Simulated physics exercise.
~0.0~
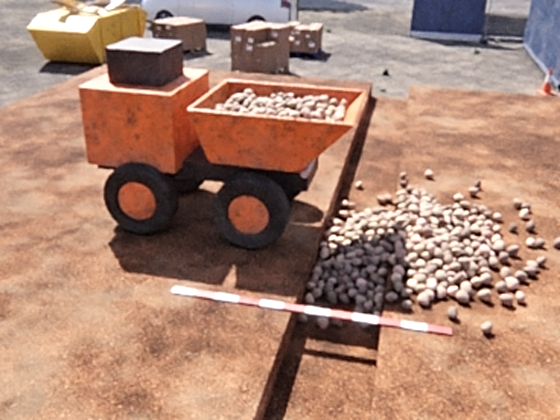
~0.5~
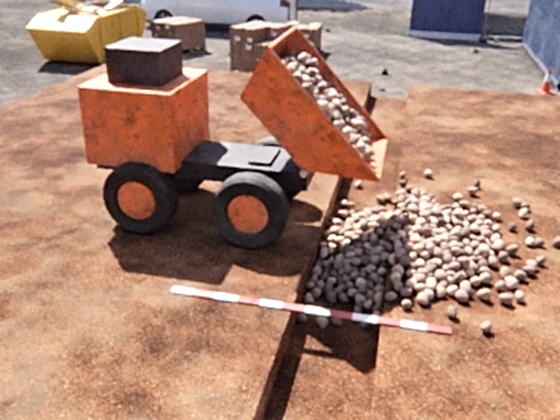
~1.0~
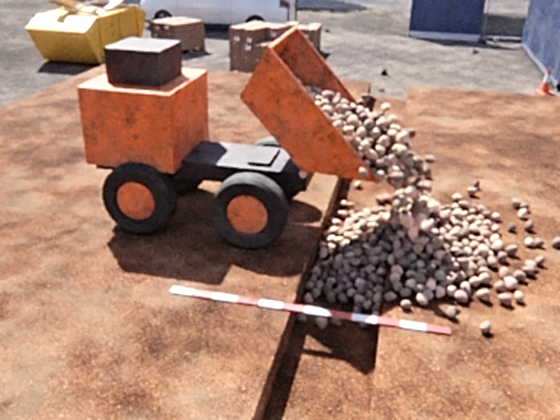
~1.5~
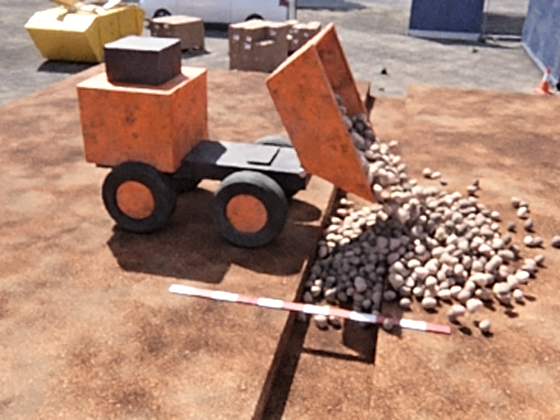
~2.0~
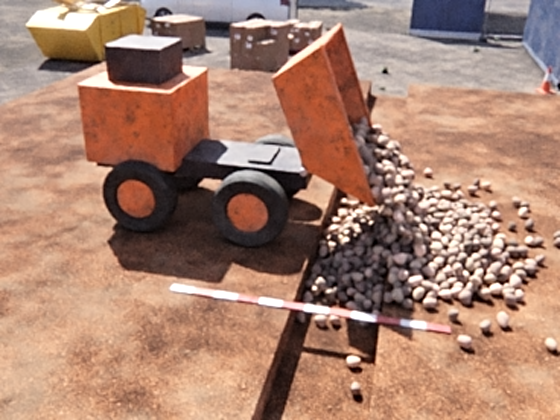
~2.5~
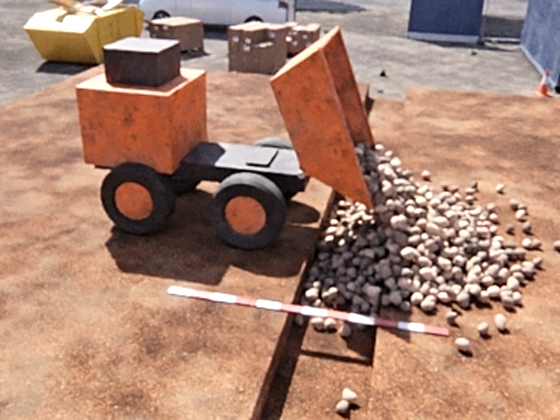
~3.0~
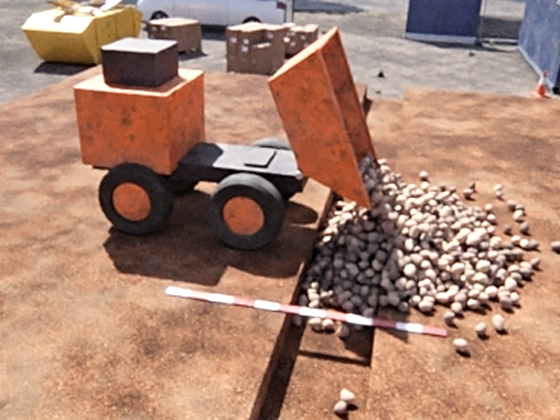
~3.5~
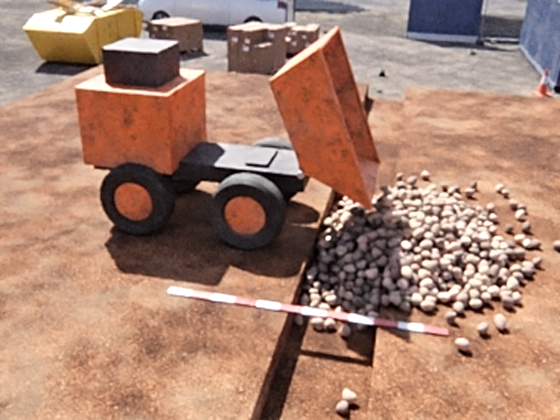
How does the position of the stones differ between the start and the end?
At the start, some of the stones are in the truck's skip and the rest lie loose on the ground to its right. By the end, the stones as a whole are lower and farther right, heaped at the trench and beyond it, with the skip empty.
